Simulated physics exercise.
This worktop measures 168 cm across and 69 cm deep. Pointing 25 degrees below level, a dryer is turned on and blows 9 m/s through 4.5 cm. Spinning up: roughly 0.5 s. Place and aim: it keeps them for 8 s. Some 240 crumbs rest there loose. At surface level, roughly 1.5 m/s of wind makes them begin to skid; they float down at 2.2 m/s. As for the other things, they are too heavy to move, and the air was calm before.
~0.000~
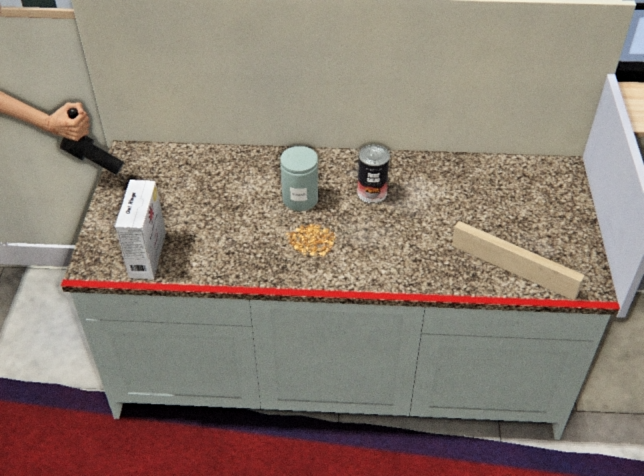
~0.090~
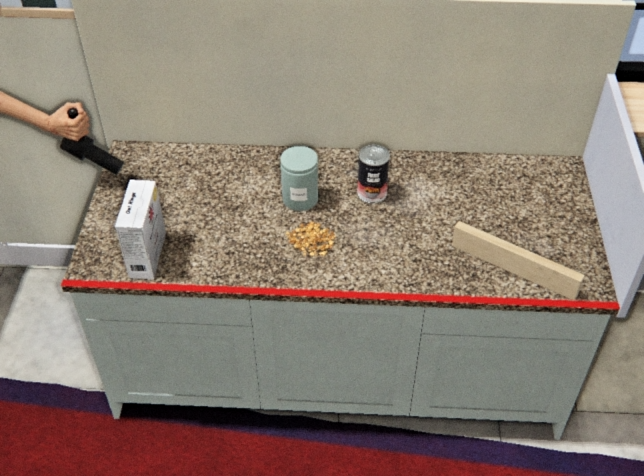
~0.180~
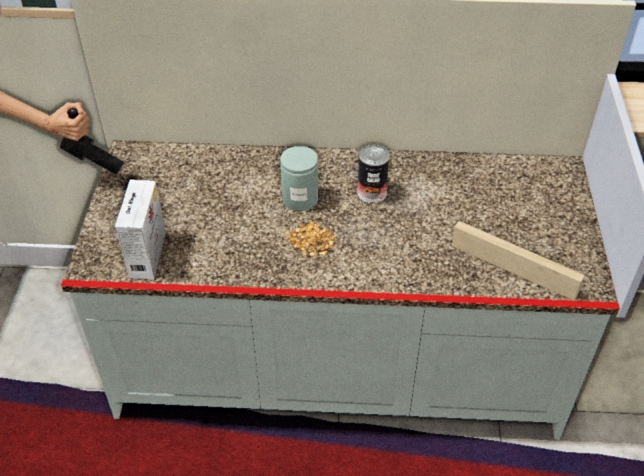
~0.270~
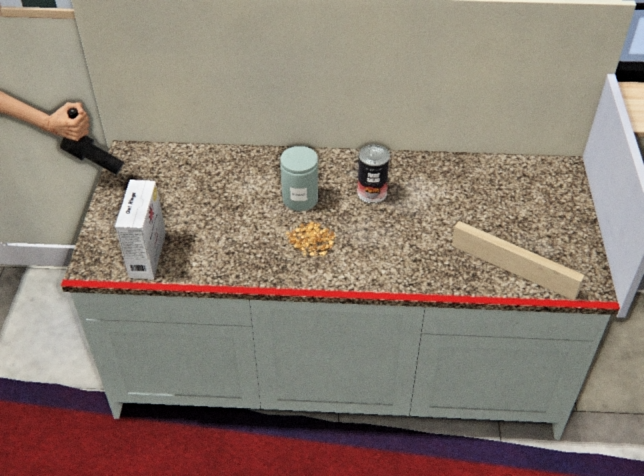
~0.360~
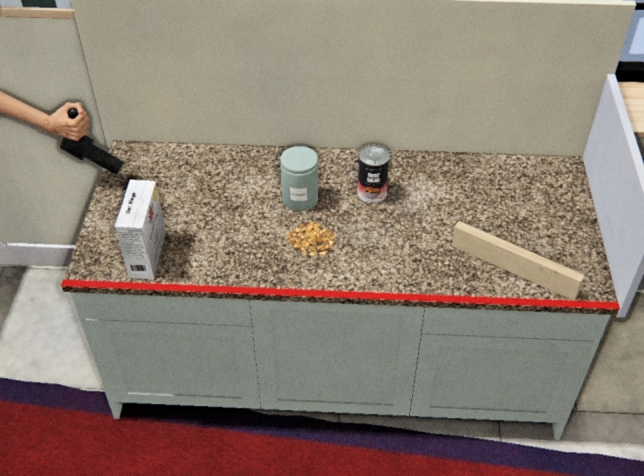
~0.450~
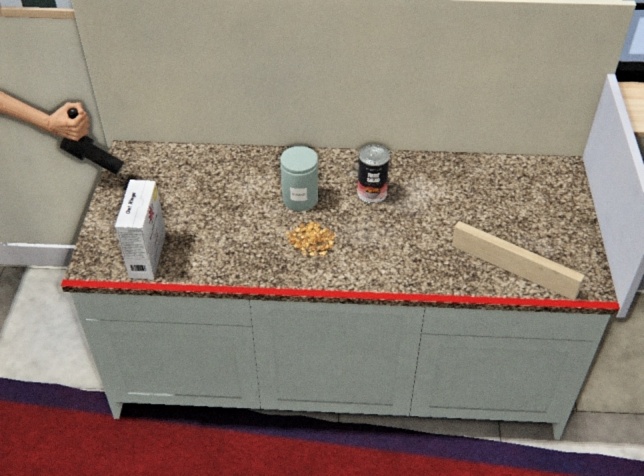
A bare arm at the left holds a black dryer angled down toward a speckled brown worktop with a red front edge, seen from above and in front. On it stand a white box, a pale green jar and a dark tin, with golden crumbs in the middle and a light wooden block at right. The arm, crumbs and camera all stay practically still.
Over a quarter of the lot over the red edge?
Yes. Most likely the tally past that edge goes beyond a quarter.
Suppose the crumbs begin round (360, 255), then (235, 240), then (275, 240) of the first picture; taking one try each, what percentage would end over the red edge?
Roughly 60 %, then 100 %, then 90 %.
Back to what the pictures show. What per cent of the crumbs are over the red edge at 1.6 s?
I'd say near 60 per cent by then.
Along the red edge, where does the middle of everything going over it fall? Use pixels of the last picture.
About (477, 303).
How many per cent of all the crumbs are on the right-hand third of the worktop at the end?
I'd estimate around 40 per cent.
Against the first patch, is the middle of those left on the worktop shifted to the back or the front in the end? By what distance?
It moves toward the near end, close to 10 cm.
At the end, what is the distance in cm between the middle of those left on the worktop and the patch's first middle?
I'd say around 60 cm.
After 1.6 s the count stands so, 59 % are over the red edge; the middle of those still in play is near (498, 270).
After 2.6 s the count stands so, 59 % are over the red edge; the middle of those still in play is near (499, 269).
After 4.4 s the count stands so, 59 % are over the red edge; the middle of those still in play is near (499, 269).
After 8.0 s, at the end, 59 % are over the red edge; the middle of those still in play is near (499, 269).
